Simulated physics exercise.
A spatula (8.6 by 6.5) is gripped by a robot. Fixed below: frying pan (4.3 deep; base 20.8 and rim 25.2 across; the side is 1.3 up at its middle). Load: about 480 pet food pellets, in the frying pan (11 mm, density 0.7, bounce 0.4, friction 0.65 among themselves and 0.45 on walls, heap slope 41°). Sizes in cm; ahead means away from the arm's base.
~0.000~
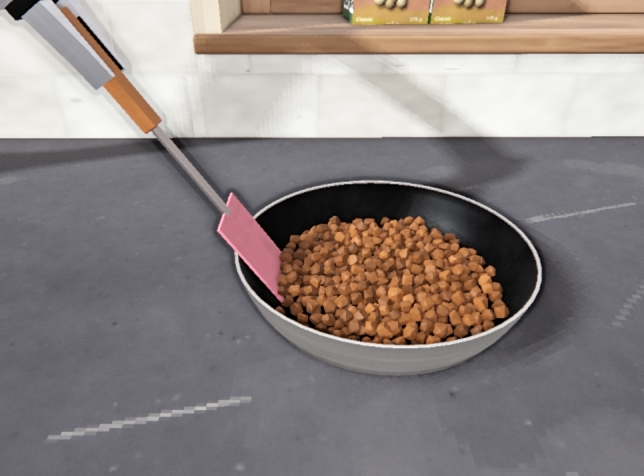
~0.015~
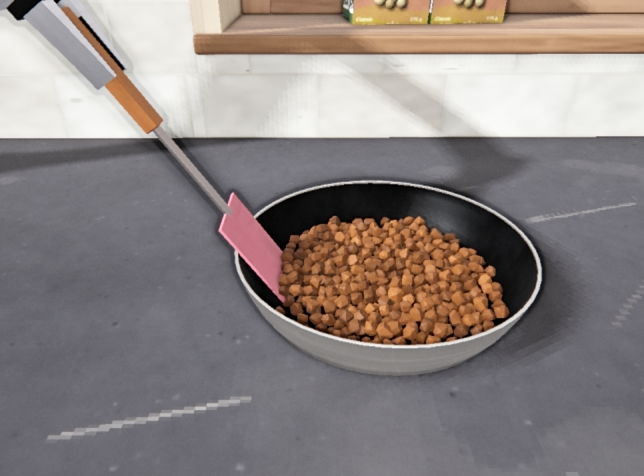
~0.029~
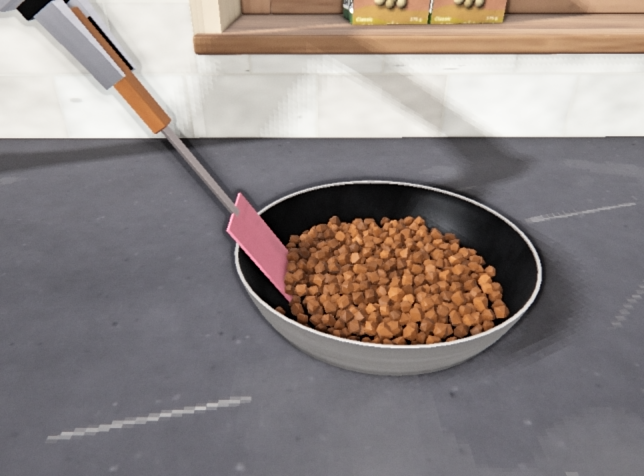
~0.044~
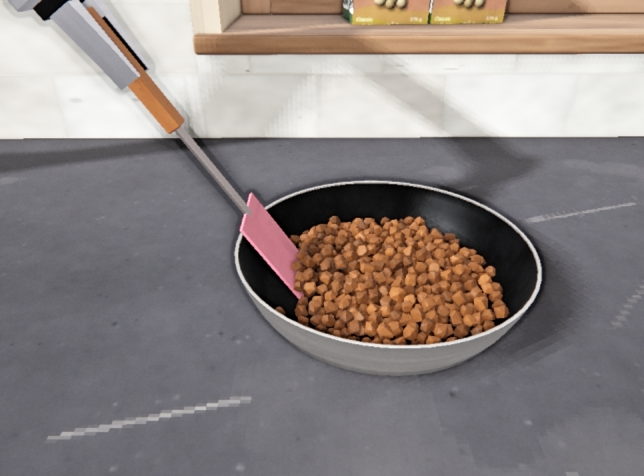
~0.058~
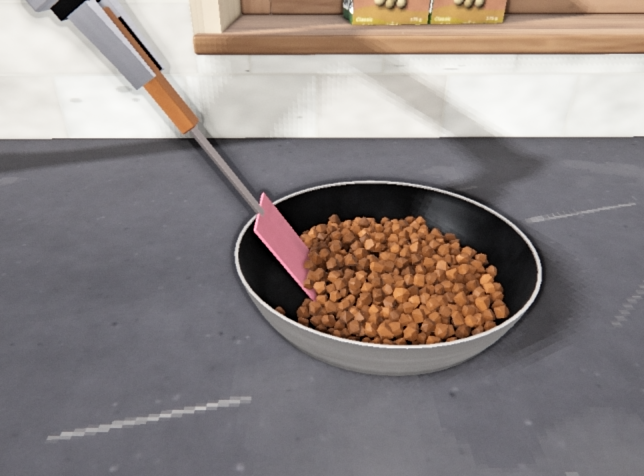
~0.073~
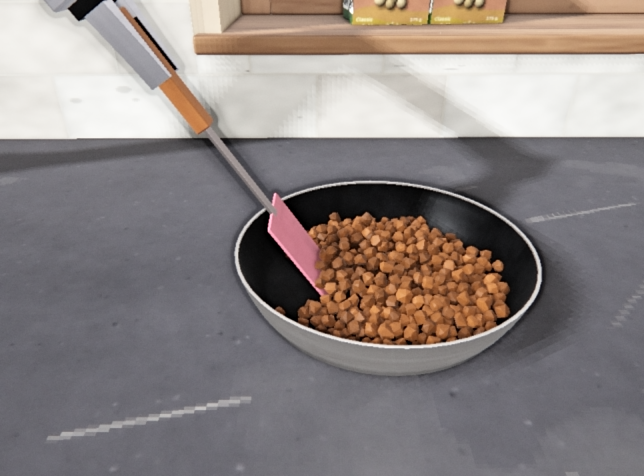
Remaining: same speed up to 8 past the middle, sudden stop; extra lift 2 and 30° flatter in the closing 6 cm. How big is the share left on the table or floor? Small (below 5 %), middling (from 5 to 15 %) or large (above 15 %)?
A small share, below 5 %, ends on the table or floor.
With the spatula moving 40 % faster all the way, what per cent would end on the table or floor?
It would be near 10 per cent.
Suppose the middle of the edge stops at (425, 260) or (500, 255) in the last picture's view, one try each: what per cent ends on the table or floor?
Some 0 and 10 per cent.
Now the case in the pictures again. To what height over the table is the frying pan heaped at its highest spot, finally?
Roughly 5.5 cm.
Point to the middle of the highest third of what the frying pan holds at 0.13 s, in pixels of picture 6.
At about (421, 260).
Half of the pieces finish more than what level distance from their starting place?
Roughly 3 cm.
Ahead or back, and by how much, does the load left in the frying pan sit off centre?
About 4.0 cm ahead.
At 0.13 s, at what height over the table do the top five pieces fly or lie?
Roughly 4 cm.
After 0.13 s, sloping 57°, highest piece 4 above the table; 480 in the frying pan.
After 0.20 s, sloping 46°, highest piece 5 above the table; 480 in the frying pan.
After 0.43 s, sloping 27°, highest piece 5 above the table; 478 in the frying pan, 1 on the table or floor, 1 on the blade or in flight.
After 1.48 s, sloping 27°, highest piece 5 above the table; 478 in the frying pan, 2 on the table or floor.
In the end, 478 in the frying pan, 2 on the table or floor. That is 0 % on the table or floor.
